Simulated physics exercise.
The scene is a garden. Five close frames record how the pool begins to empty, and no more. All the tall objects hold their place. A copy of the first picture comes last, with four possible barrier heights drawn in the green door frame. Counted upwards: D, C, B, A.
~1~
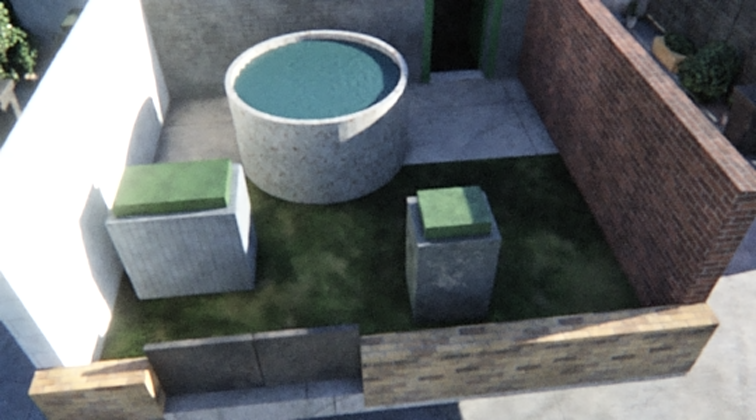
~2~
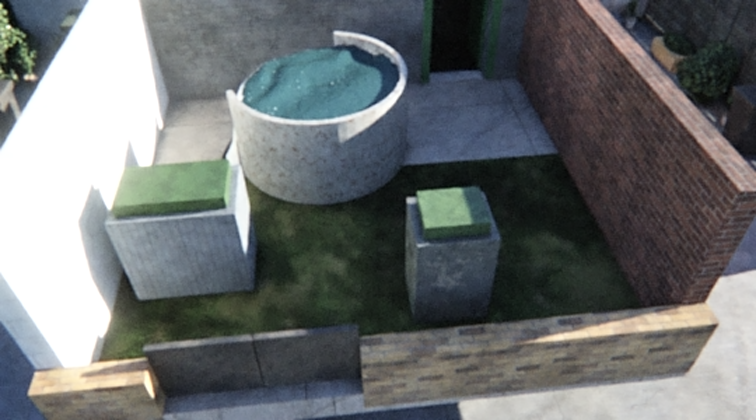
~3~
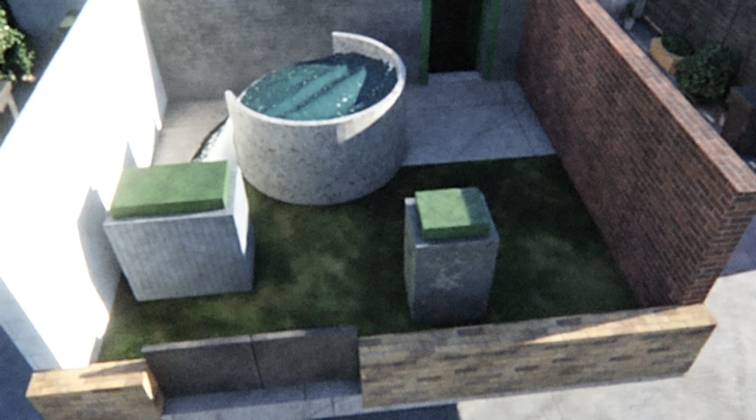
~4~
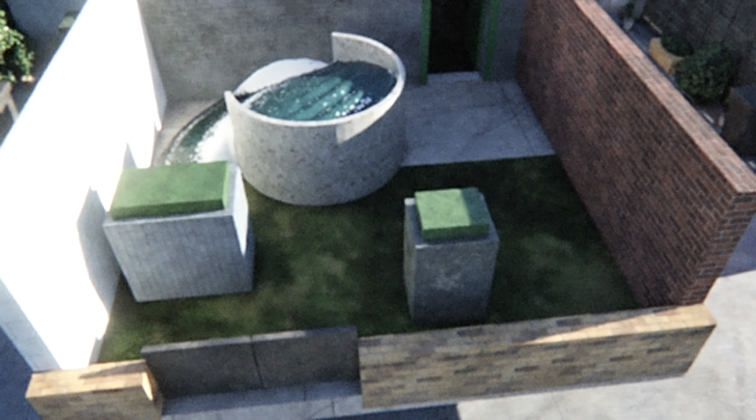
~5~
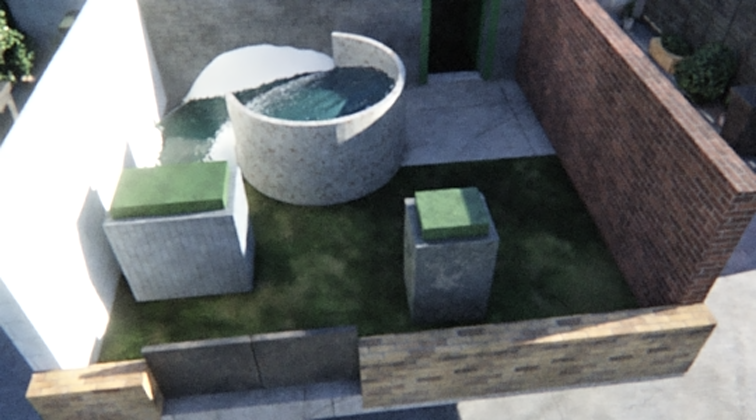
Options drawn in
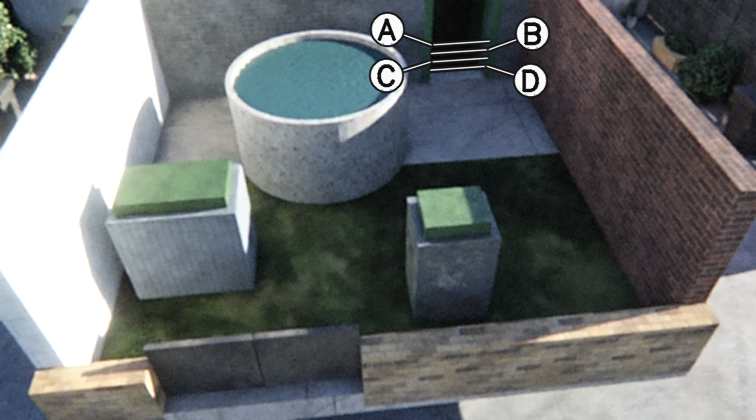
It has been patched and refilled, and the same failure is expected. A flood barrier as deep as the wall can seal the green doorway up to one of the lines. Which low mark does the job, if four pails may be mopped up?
D will do.
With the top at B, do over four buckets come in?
No, that is safe.
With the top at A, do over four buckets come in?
No.
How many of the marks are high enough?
All four.
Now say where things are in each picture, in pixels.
Water in the pool at rest, its middle at (318, 78); foot of the green doorway at (457, 80); shut gate at (255, 343), in the first picture.
Water covers 3 % of the ground, its front hidden from here, in the second picture.
Front seen at (209, 139), 7 % of the ground wet, in the third picture.
Front seen at (173, 145), 13 % of the ground wet, in the fourth picture.
Front seen at (173, 110), 18 % of the ground wet, in the fifth picture.
On the marked copy, A at (460, 43); B at (460, 51); C at (459, 60); D at (458, 68); from the bottom up D, C, B, A.
With A, nothing gets over.
With B, nothing gets over.
With C, nothing gets over.
With D, nothing gets over.
